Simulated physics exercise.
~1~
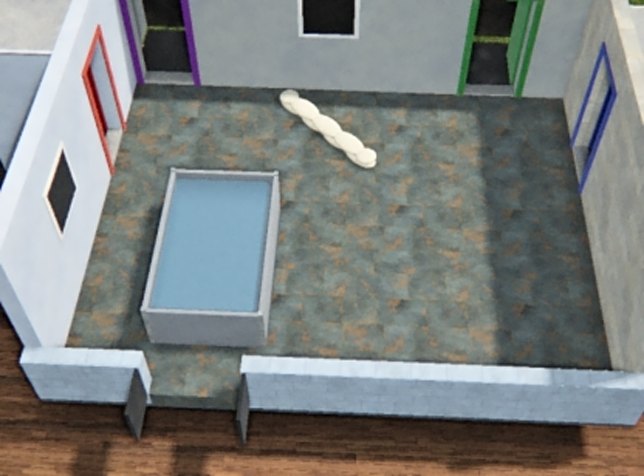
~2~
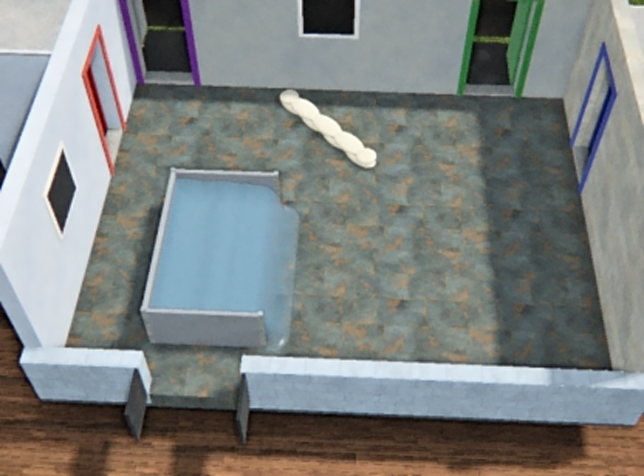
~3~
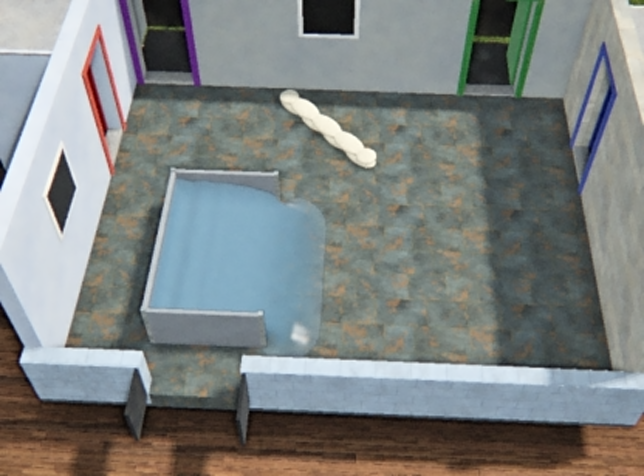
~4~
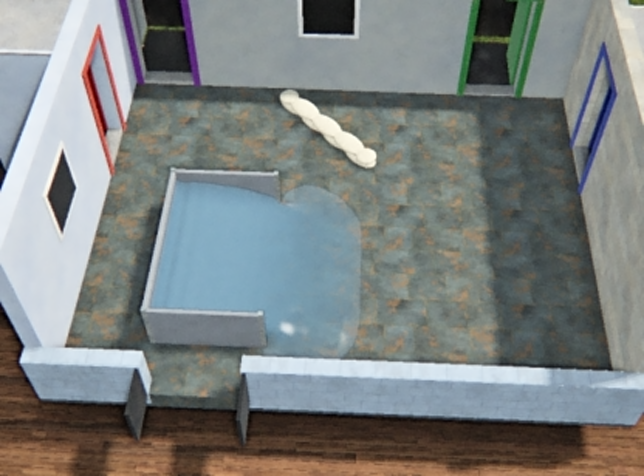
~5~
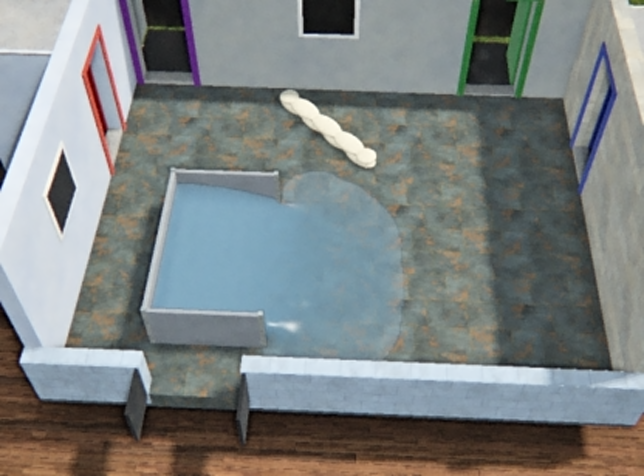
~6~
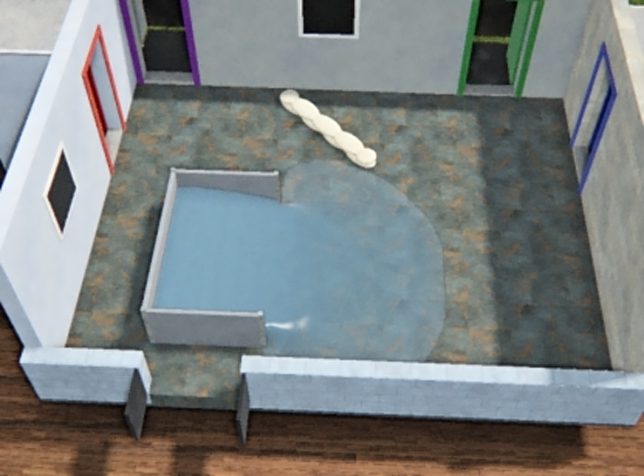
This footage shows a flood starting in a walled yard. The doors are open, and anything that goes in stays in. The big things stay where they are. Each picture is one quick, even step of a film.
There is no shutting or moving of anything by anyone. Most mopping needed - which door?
Green door.
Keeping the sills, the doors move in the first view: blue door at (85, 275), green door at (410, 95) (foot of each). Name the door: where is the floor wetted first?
The green-painted one, by my reckoning.
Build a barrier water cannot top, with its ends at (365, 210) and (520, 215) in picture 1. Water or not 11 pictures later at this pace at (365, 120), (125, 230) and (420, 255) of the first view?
Log: Point 1 unwetted, point 2 unwetted, point 3 inundated.
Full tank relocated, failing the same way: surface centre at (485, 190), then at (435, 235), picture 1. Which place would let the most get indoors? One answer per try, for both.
I'd go with the blue one first and the one in green second.
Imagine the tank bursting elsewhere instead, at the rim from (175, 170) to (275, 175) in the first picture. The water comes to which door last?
It's the door marked blue, I think.
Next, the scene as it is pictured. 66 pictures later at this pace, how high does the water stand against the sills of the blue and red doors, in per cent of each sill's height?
In order: Roughly 110 % and 40 %.
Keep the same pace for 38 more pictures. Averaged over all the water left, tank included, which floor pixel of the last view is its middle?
I'd say near (448, 221).
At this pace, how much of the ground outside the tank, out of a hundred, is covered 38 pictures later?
I'd guess some 65 per cent.
A moment on, water covers 45 % of the floor; red door not reached, blue door not reached, green door not reached, purple door not reached.
Next, water covers 55 % of the floor; red door not reached, blue door a trickle in, green door not reached, purple door not reached.
Then, water covers 55 % of the floor; red door not reached, blue door some in, green door wet at the sill, nothing in, purple door not reached.
Later, water covers 65 % of the floor; red door not reached, blue door a lot in, green door a lot in, purple door not reached.
In the end, water covers 90 % of the floor; red door wet at the sill, nothing in, blue door a lot in, green door a lot in, purple door wet at the sill, nothing in; the green door has let in the most.
